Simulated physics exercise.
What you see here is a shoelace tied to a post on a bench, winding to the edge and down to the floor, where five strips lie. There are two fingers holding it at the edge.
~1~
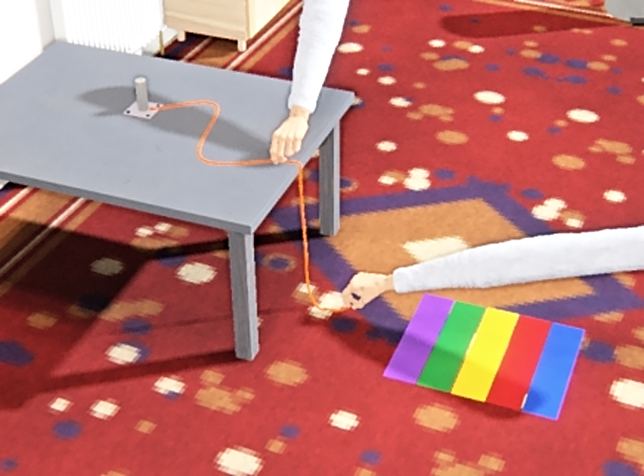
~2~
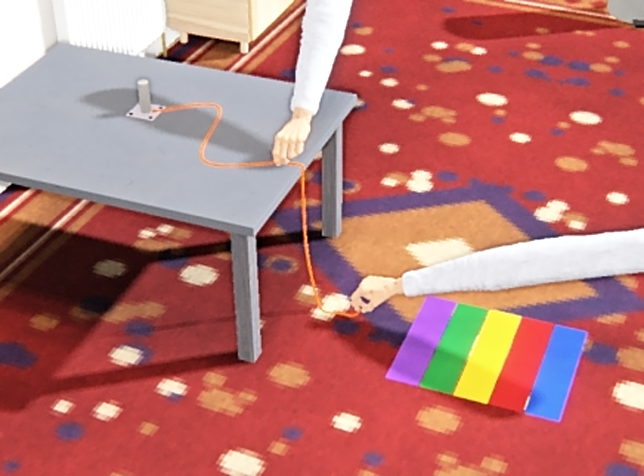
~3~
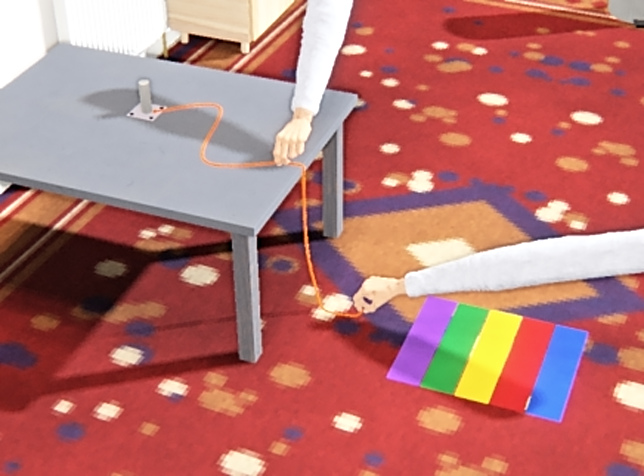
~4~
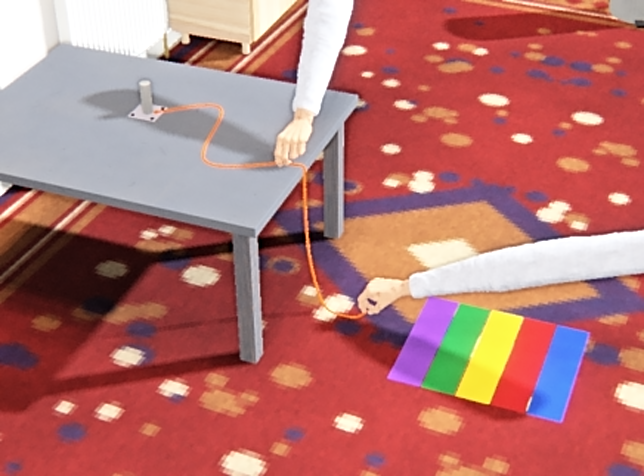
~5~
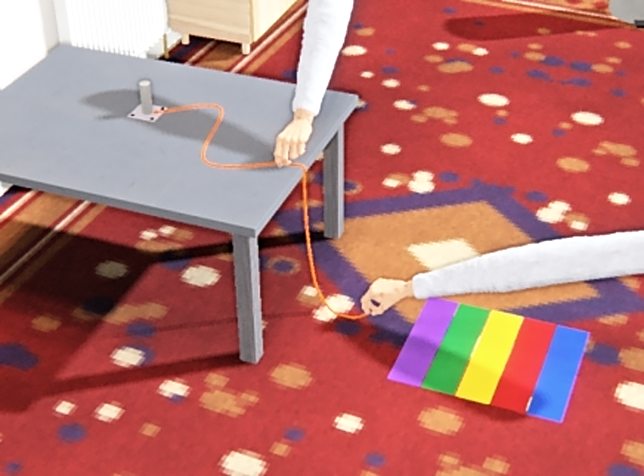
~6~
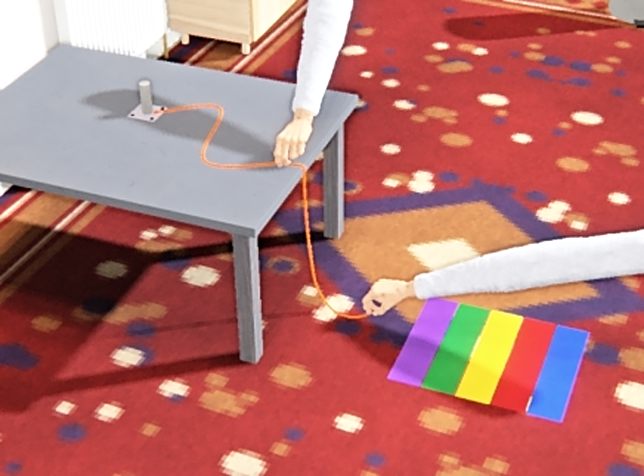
An orange cord ran from a post across a gray table and over its edge, held there by one hand, while another hand beside the colored strips drew the lower end slightly right.
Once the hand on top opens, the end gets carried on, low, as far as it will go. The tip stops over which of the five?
Over the blue strip.
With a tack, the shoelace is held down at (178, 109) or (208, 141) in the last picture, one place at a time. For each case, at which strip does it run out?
Try 1 - blue; try 2 - yellow.
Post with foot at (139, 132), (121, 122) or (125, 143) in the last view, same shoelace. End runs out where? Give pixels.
Try by try: (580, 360), (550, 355) and (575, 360).
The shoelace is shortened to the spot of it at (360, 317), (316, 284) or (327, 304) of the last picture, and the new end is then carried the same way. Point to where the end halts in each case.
Cut 1: About (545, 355). Cut 2: About (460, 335). Cut 3: About (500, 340).
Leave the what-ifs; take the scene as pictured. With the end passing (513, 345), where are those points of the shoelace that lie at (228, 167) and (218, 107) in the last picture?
Mark one about (315, 180), mark two about (208, 130).
Early on, end near (513, 345); over red.
Midway, end near (546, 353); over blue.
At the end of the slack, end near (566, 358); over blue. It gets as far as the blue strip.
